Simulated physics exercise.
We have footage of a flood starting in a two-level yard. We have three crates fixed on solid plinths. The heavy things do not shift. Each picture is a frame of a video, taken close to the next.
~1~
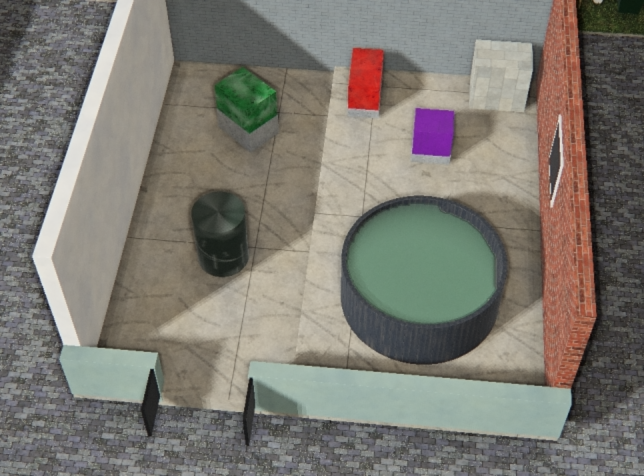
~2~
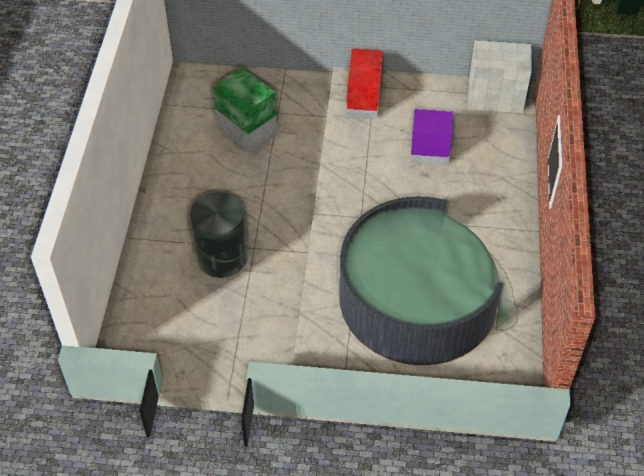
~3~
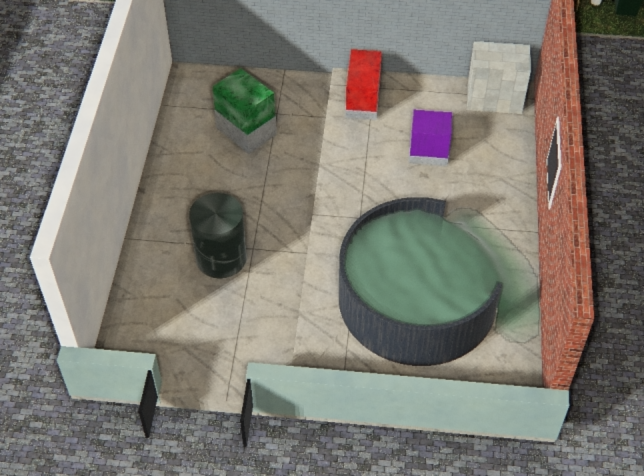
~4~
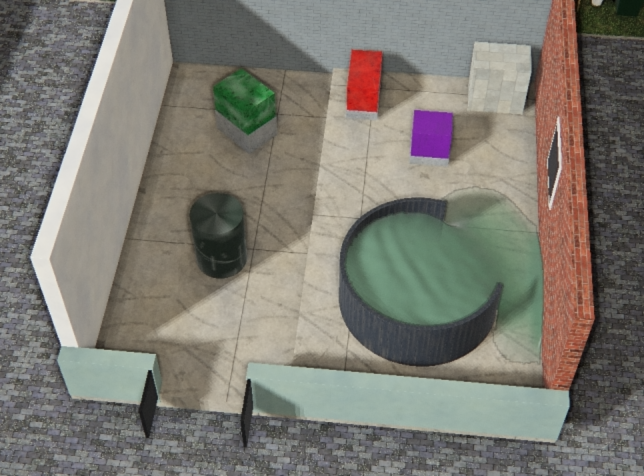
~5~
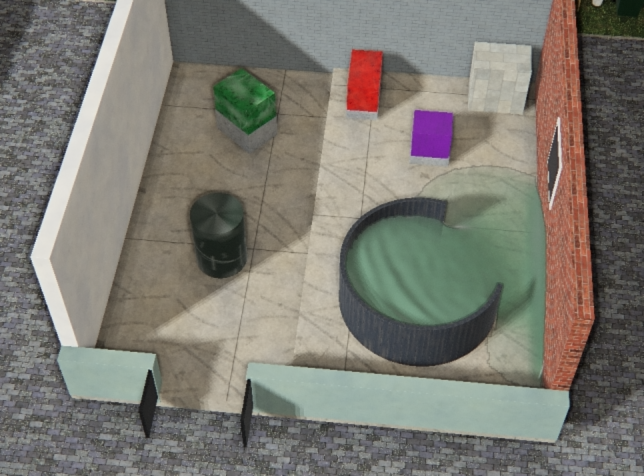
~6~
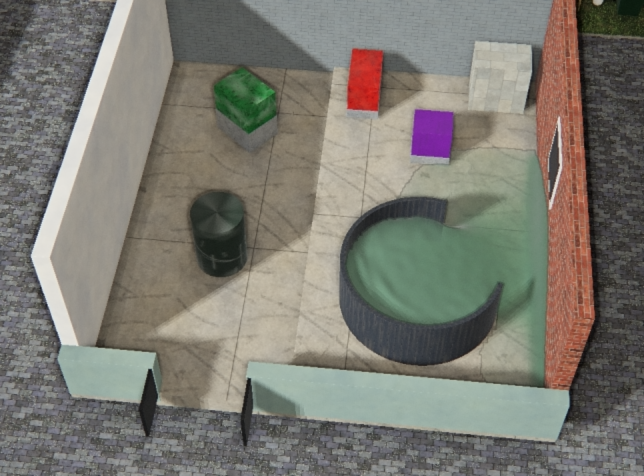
In a walled yard, green water pours from a gap in the round pool and spreads rightward.
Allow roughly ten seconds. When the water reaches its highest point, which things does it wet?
As I see it, green crate: Kept safe; purple crate: Reached by water; red crate: Reached by water.
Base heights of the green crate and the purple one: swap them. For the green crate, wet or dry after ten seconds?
For the green crate, the answer is that it stays clear.
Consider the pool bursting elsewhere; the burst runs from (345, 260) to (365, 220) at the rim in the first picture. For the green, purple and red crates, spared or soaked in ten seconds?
Well, green stays clear and purple stays clear, but red stays clear.
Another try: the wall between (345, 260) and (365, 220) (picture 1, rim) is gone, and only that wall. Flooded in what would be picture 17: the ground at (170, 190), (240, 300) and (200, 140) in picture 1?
Taking the points one after the other, they come out inundated, inundated and inundated.
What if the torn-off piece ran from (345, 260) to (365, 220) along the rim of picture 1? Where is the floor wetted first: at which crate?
Answer: The green one.
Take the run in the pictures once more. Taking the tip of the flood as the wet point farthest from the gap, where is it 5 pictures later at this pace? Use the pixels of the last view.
The wet point farthest out is around (532, 88).
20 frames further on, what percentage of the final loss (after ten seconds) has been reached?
Approximately 0 %.
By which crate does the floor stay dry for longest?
That's the green crate.
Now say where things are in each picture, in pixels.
In the first picture, the pool at (424, 262) is whole and still.
In the second picture, water pours out at (486, 260) and has run to (498, 327).
In the third picture, water pours out at (484, 263) and has run to (529, 334).
In the fourth picture, water pours out at (484, 266) and has run to (472, 191).
In the fifth picture, water pours out at (484, 266) and has run to (512, 173).
In the sixth picture, the front is at (534, 155), out from the gap at (485, 266).
A moment on, water covers 25 % of the floor; the green crate not reached, the purple crate water round its plinth, the red crate not reached.
Next, water covers 35 % of the floor; the green crate not reached, the purple crate water round its plinth, the red crate water round its plinth.
Then, water covers 70 % of the floor; the green crate water round its plinth, the purple crate water round its plinth, the red crate water round its plinth.
Later, water covers 100 % of the floor; the green crate water round its plinth, the purple crate water round its plinth, the red crate water round its plinth.
In the end, water covers 100 % of the floor; the green crate stayed above the water, the purple crate was topped, the red crate was topped.
